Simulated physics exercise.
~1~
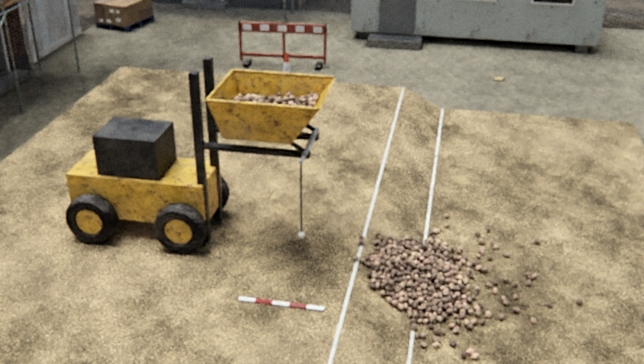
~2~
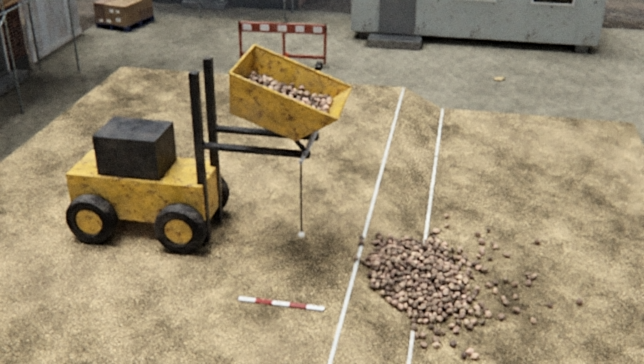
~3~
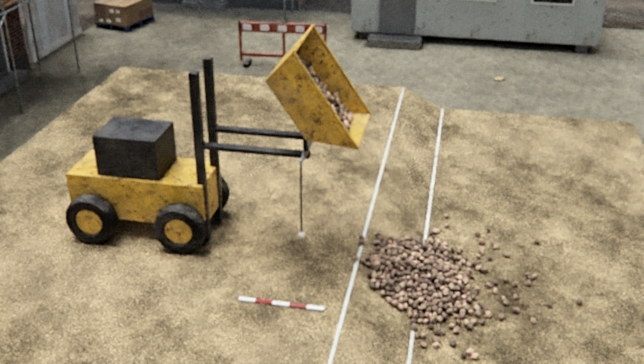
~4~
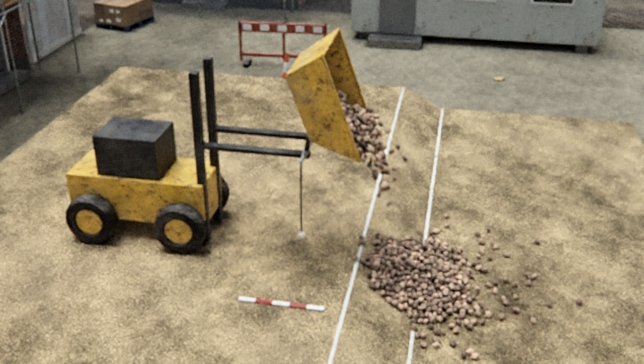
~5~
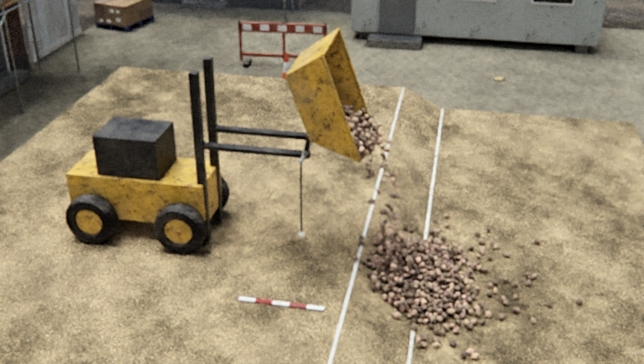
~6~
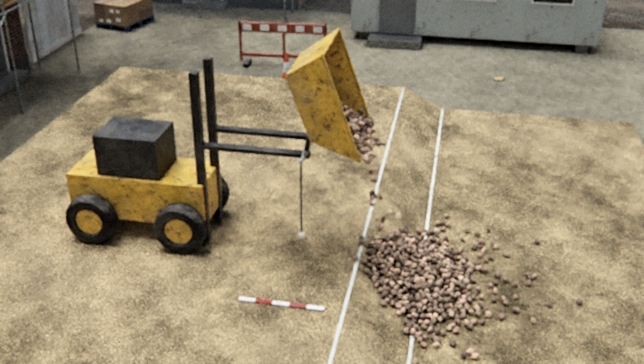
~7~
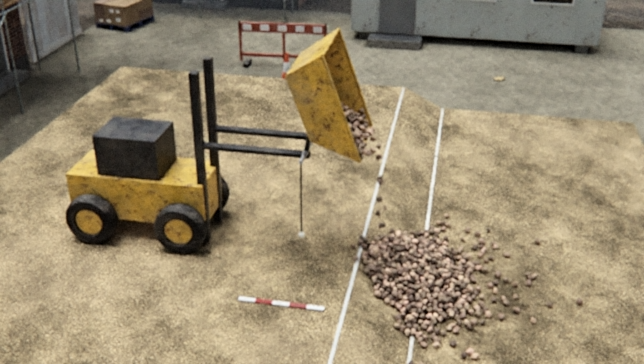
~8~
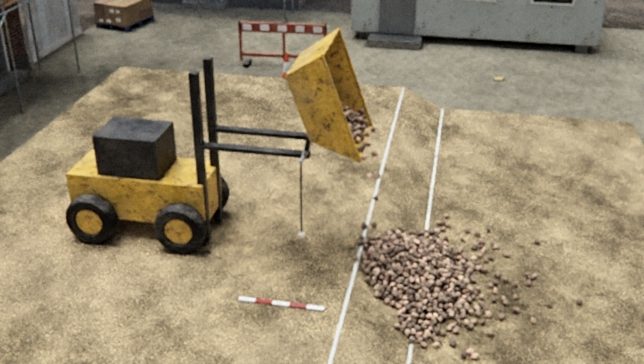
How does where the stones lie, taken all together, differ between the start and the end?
Taken together, the stones end up farther to the right and slightly lower, as many have left the skip and joined the pile on the ground.
